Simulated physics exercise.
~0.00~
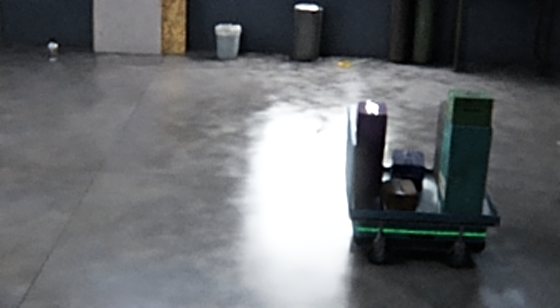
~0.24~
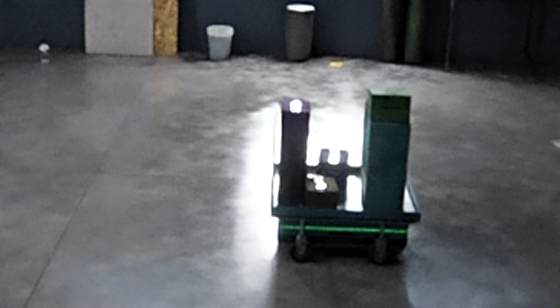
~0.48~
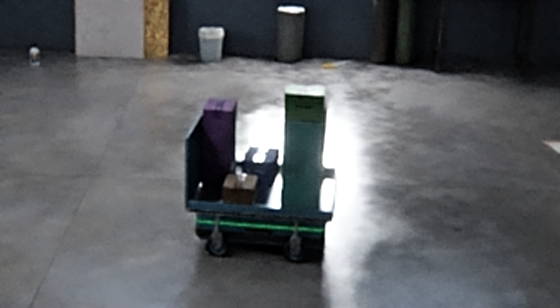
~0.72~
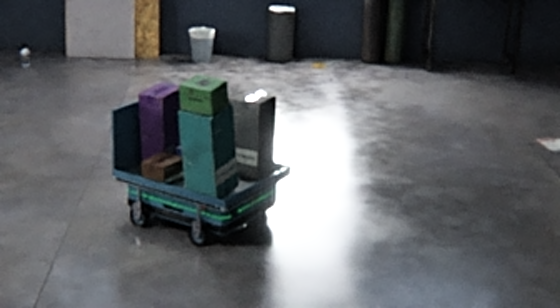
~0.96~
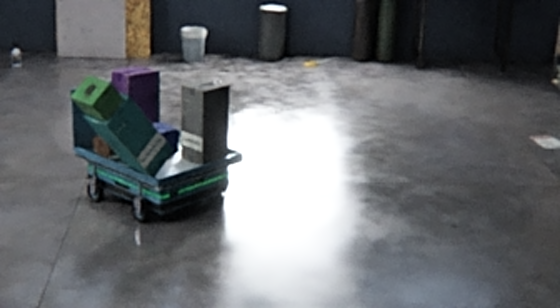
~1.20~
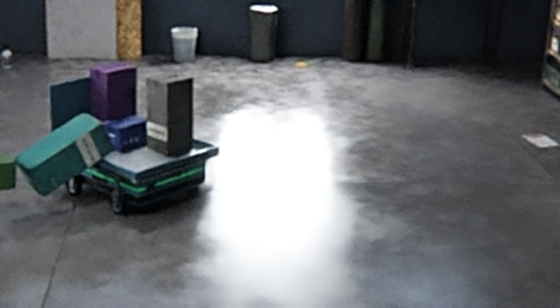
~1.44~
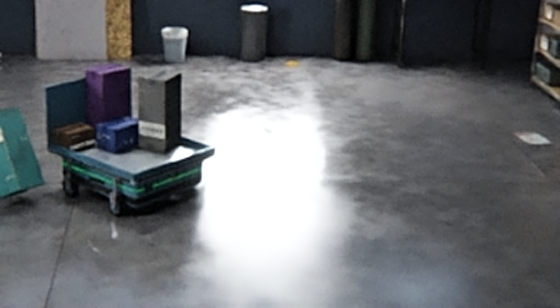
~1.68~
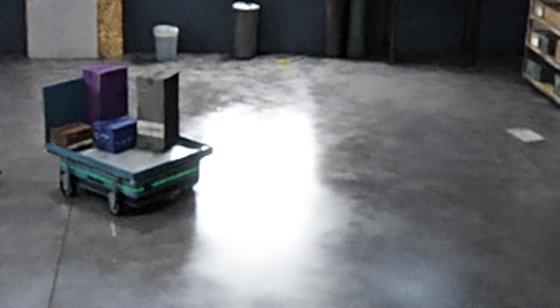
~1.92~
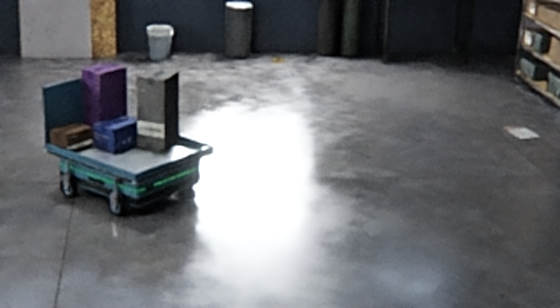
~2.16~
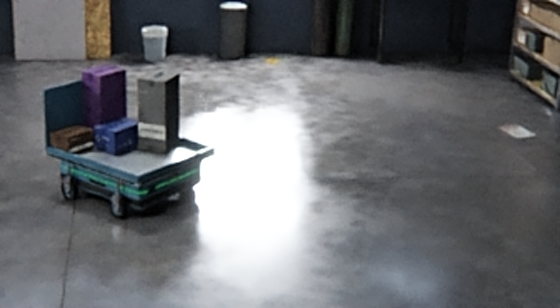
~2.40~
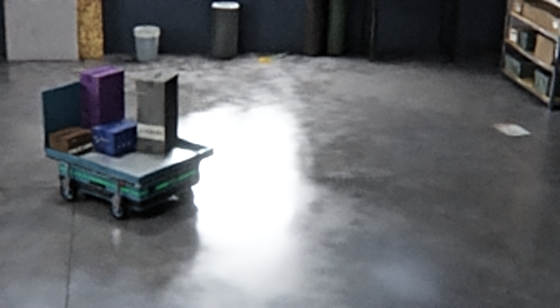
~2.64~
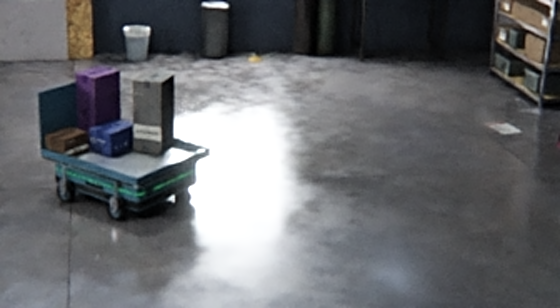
A wheeled cart carrying upright boxes and smaller parcels rolls leftward across a shiny concrete floor, with a green toolbox perched on top of a tall turquoise box. As the cart turns, the turquoise box begins to lean outward toward the left. It tips further over the edge, taking the green toolbox with it, and both drop off the left side of the cart and pass out of view. The cart comes to a stop on the left. The purple and grey boxes still stand upright on its deck, beside the blue and brown parcels.
